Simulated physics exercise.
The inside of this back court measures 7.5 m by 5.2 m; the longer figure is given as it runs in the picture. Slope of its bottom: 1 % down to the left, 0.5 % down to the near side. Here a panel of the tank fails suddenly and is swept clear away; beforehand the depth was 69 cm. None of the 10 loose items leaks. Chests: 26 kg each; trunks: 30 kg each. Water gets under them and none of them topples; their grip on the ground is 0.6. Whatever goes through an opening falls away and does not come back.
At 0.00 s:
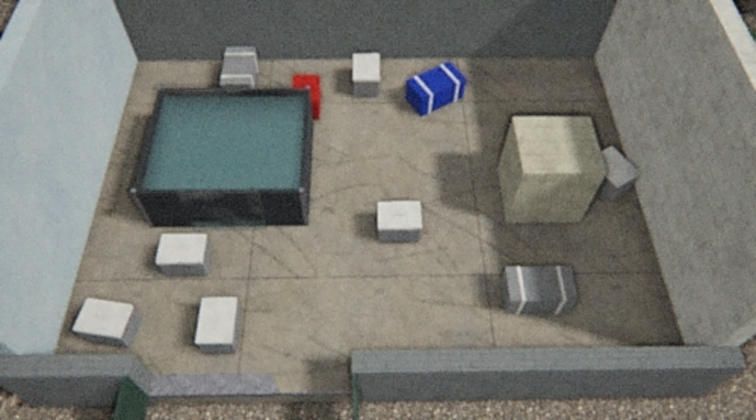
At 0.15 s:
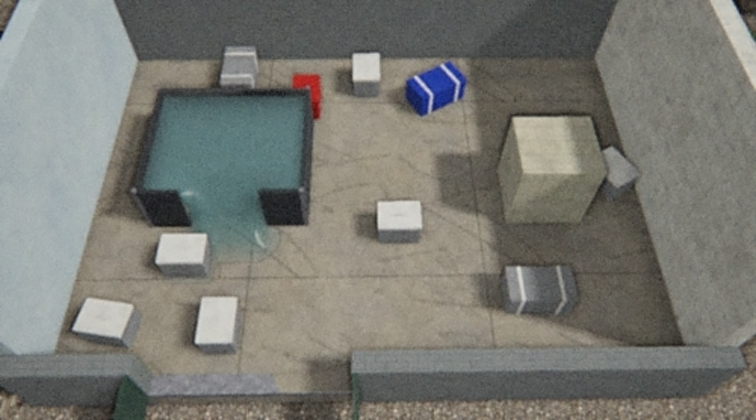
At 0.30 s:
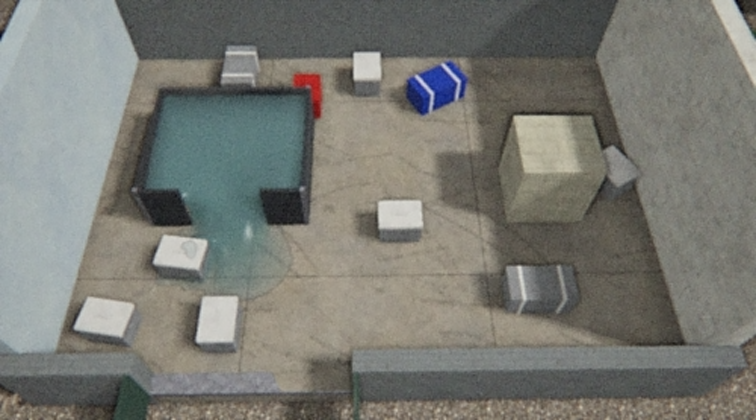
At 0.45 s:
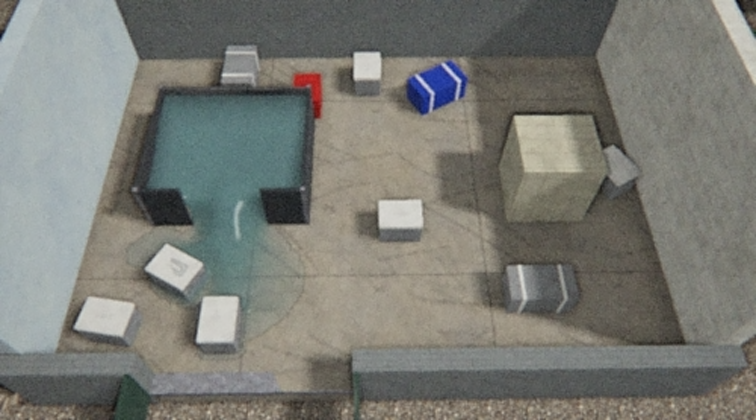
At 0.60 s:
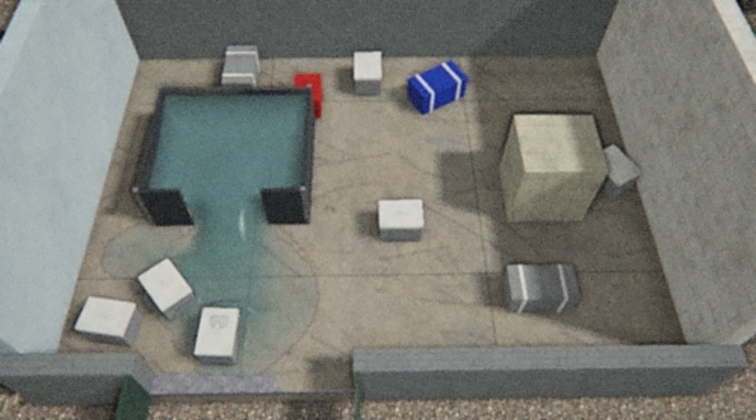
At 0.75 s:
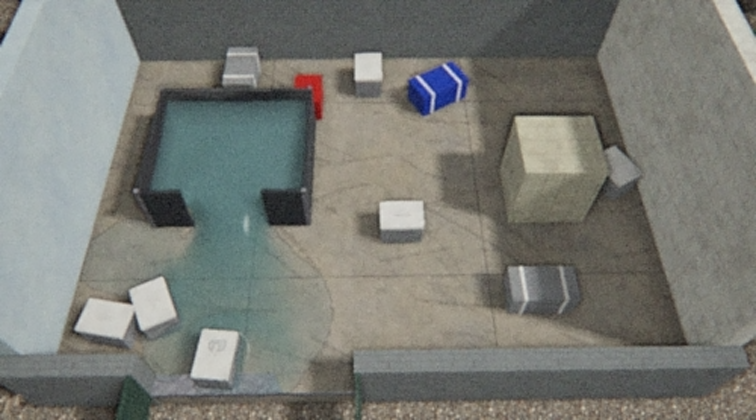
Water bursts through a gap in the front of a dark-walled tank and spreads across the floor of a walled court. It shoves one pale block toward the lower left, then pushes another toward the front wall, while the blue trunk and red chest stay practically still.
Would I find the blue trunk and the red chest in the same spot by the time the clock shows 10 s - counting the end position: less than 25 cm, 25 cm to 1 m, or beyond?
The blue trunk remains almost where it was, and the red chest remains almost where it was.
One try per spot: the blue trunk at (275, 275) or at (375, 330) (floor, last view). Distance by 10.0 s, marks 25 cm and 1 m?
Swept far; nearly still.
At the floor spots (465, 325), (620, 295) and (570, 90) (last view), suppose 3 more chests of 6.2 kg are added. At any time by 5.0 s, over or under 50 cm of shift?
Within it, within it, within it.
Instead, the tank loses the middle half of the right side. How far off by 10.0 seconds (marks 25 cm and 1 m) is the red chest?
Had it gone that way, the red chest would sit tight.
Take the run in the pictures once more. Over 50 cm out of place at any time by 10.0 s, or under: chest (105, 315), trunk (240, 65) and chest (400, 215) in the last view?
The first topped the threshold, the second never reached the threshold, and the third never reached the threshold.
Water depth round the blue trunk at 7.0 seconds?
Roughly 0 cm at that moment.
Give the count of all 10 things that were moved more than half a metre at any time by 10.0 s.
That comes to 3.
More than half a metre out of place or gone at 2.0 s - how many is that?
By then 2.
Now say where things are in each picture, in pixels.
The first picture shows the blue trunk at (437, 80), on the bottom; the red chest at (306, 88), on the bottom; 3.4 m2 under water; 0 of 10 have shifted.
The second picture shows the blue trunk at (437, 80) rests on the ground; the red chest at (306, 88) rests on the ground; water covers 4.0 m2; 0 of 10 have shifted.
The third picture shows the blue trunk at (438, 79), on the bottom; the red chest at (307, 87), on the bottom; 4.7 m2 under water; 1 of 10 have shifted.
The fourth picture shows the blue trunk at (438, 78), on the bottom; the red chest at (307, 87), on the bottom; 5.6 m2 under water; 1 of 10 have shifted.
The fifth picture shows the blue trunk at (438, 78) rests on the ground; the red chest at (307, 87), on the bottom; 6.8 m2 under water; 2 of 10 have shifted.
The sixth picture shows the blue trunk at (439, 79) rests on the ground; the red chest at (308, 88), on the bottom; water covers 8.1 m2; 2 of 10 have shifted.
After 2.0 s the blue trunk is near (439, 79), 0.0 m from its start, aground; the red chest is near (308, 88), 0.0 m from its start, aground; 1 of 10 are out; 1 afloat.
After 4.5 s the blue trunk is near (439, 79), 0.0 m from its start, aground; the red chest is near (308, 88), 0.0 m from its start, aground; 1 of 10 are out; 0 afloat.
After 7.0 s the blue trunk is near (439, 79), 0.0 m from its start, aground; the red chest is near (308, 88), 0.0 m from its start, aground; 1 of 10 are out; 0 afloat.
After 10.0 s the blue trunk is near (439, 79), 0.0 m from its start, aground; the red chest is near (308, 88), 0.0 m from its start, aground; 1 of 10 are out; 0 afloat.
